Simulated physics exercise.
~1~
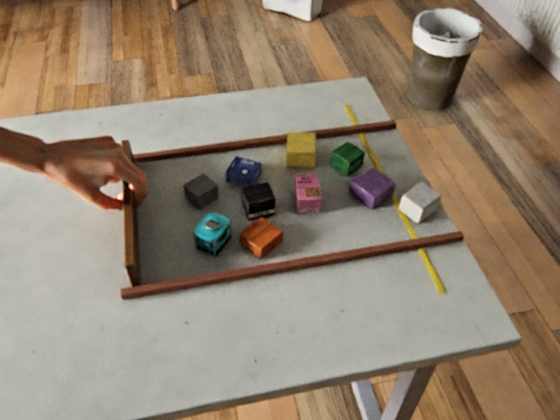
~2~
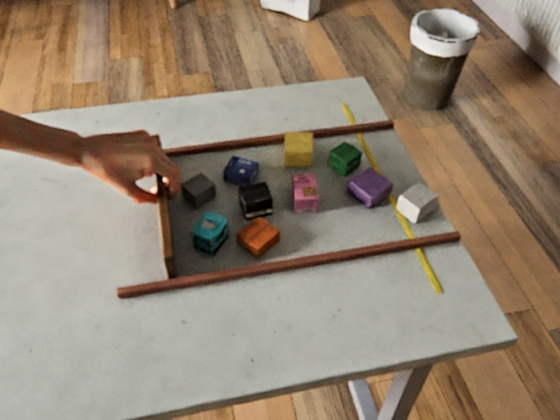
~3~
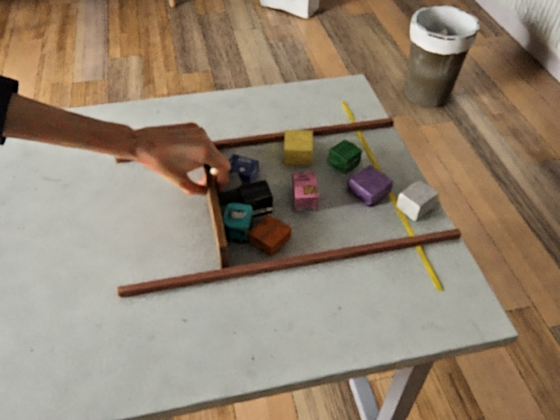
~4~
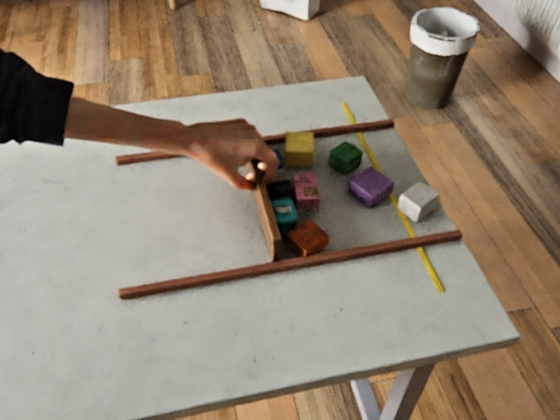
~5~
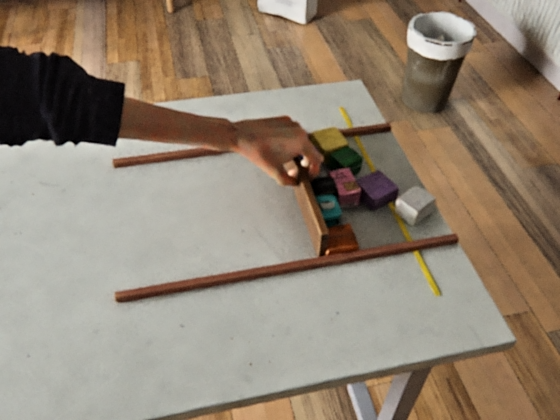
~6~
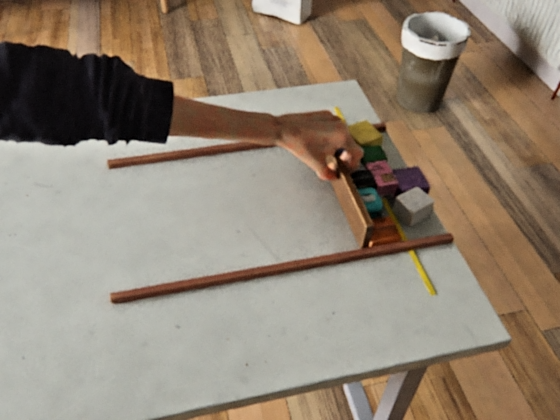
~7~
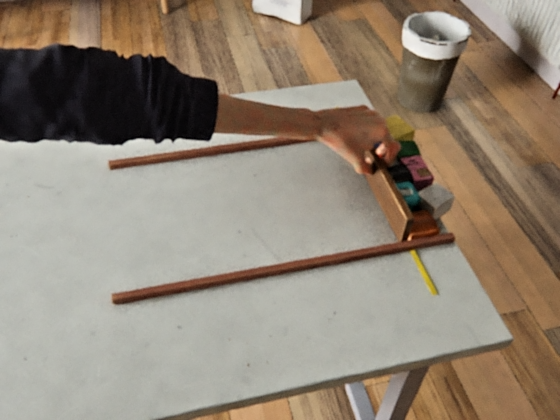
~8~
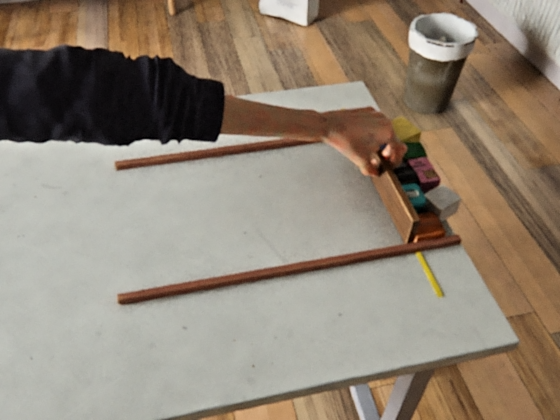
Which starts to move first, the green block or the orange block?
The orange block starts to move first, as the board reaches the nearer blocks. The green block only shifts later, when the pushed group gets close to the tape.
A hand reaches in from the left and holds an upright wooden board between two reddish-brown rails on a pale grey table, seen from above at a slight sway. Small blocks in turquoise, orange, black, blue, pink, yellow, green, purple and white lie to its right, with yellow tape near the table's right edge and a bin beyond. The hand slides the board right, gathering the nearer blocks first, then the farther ones. The crowded blocks are pushed past the tape, and the purple one goes over the edge. The board stops at the tape, with the other blocks bunched against it.
